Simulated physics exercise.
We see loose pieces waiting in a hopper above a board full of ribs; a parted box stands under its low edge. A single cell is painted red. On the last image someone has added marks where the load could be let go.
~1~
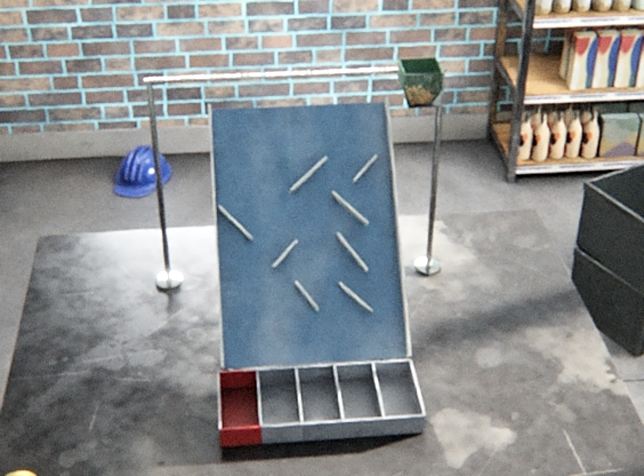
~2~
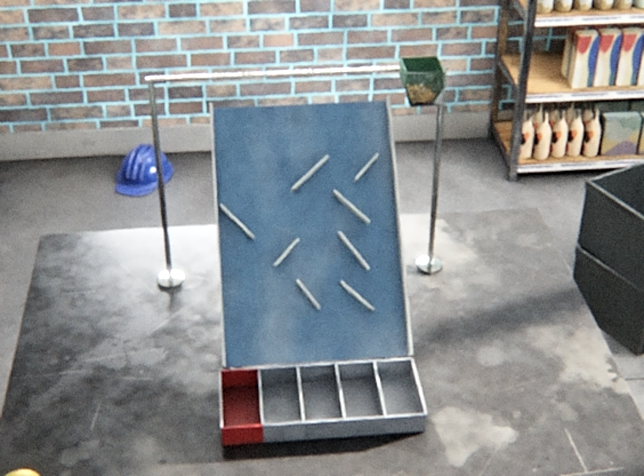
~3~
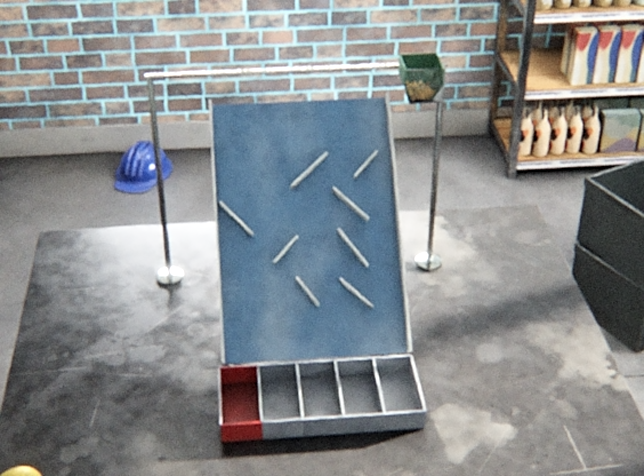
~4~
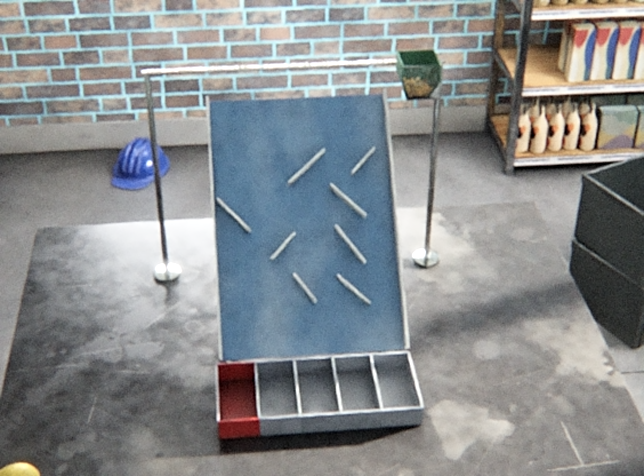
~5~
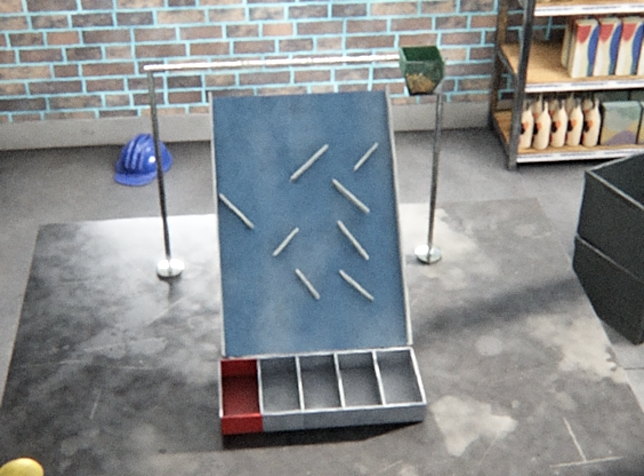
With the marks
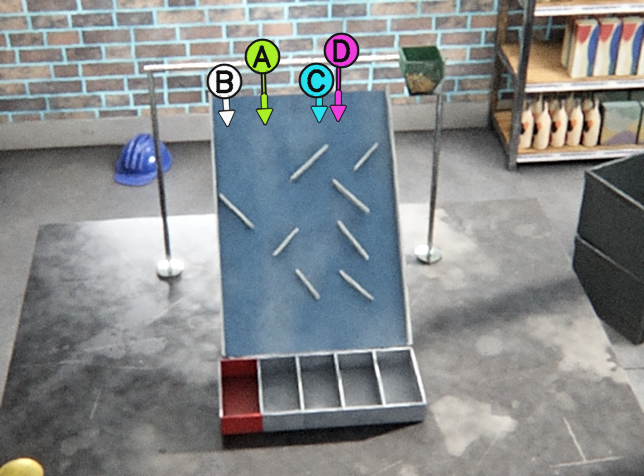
In a brick-walled workshop, a ribbed blue board stands still above a parted box.
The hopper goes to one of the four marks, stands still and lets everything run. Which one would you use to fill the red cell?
A.
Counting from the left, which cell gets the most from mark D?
It is the fifth one.
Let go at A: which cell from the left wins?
The first from the left.
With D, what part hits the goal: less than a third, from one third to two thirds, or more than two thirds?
Mark D gives less than a third.
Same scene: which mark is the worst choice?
The answer is D.
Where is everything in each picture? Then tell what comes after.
In the first picture, hopper near (419, 94), dried chickpeas, door shut.
In the second picture, ribs (292, 189) to (328, 155), (356, 178) to (378, 154), (220, 204) to (253, 237).
In the third picture, ribs (333, 187) to (369, 218), (274, 262) to (298, 235), (338, 228) to (368, 265).
In the fourth picture, ribs (294, 274) to (316, 301), (338, 275) to (370, 303).
In the fifth picture, red cell near (242, 423), number 1 of 5 from the left.
On the marked copy, mark A meets the board at (264, 118); mark B meets the board at (227, 120); mark C meets the board at (319, 116); mark D meets the board at (338, 115).
If A is chosen, close to two thirds in the red cell, close to a quarter in other cells, a small share outside the box.
If B is chosen, close to a third in the red cell, close to half in other cells, a small share held on the board.
If C is chosen, close to half in the red cell, close to half in other cells.
If D is chosen, a small share in the red cell, the bulk in other cells.
